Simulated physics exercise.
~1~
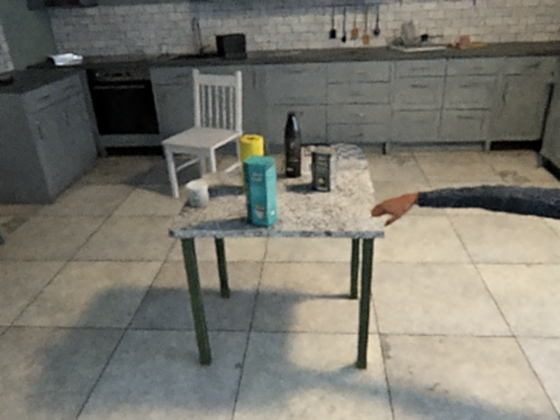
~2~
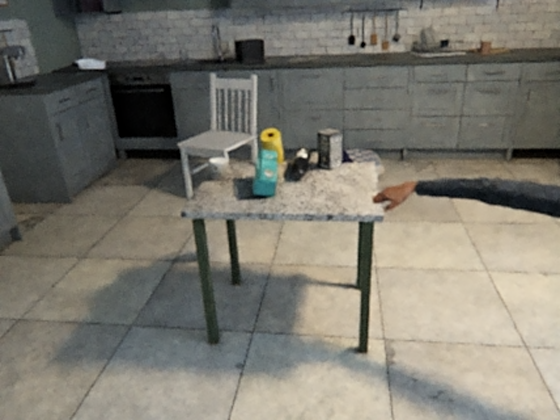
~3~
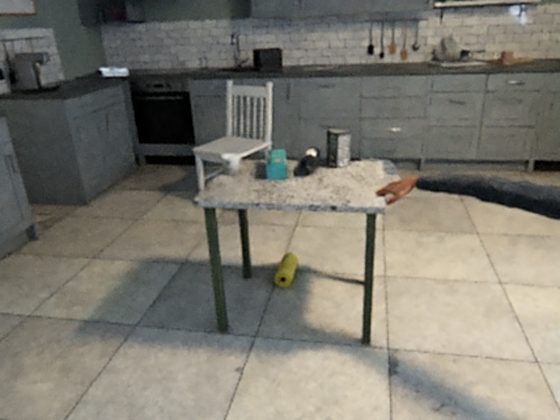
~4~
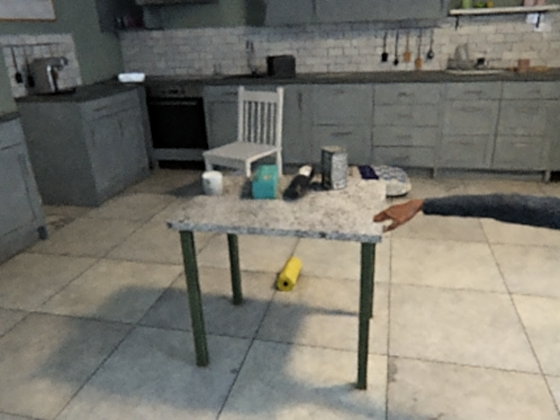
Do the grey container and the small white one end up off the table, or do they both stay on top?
Both the grey container and the small white one stay on top of the table.
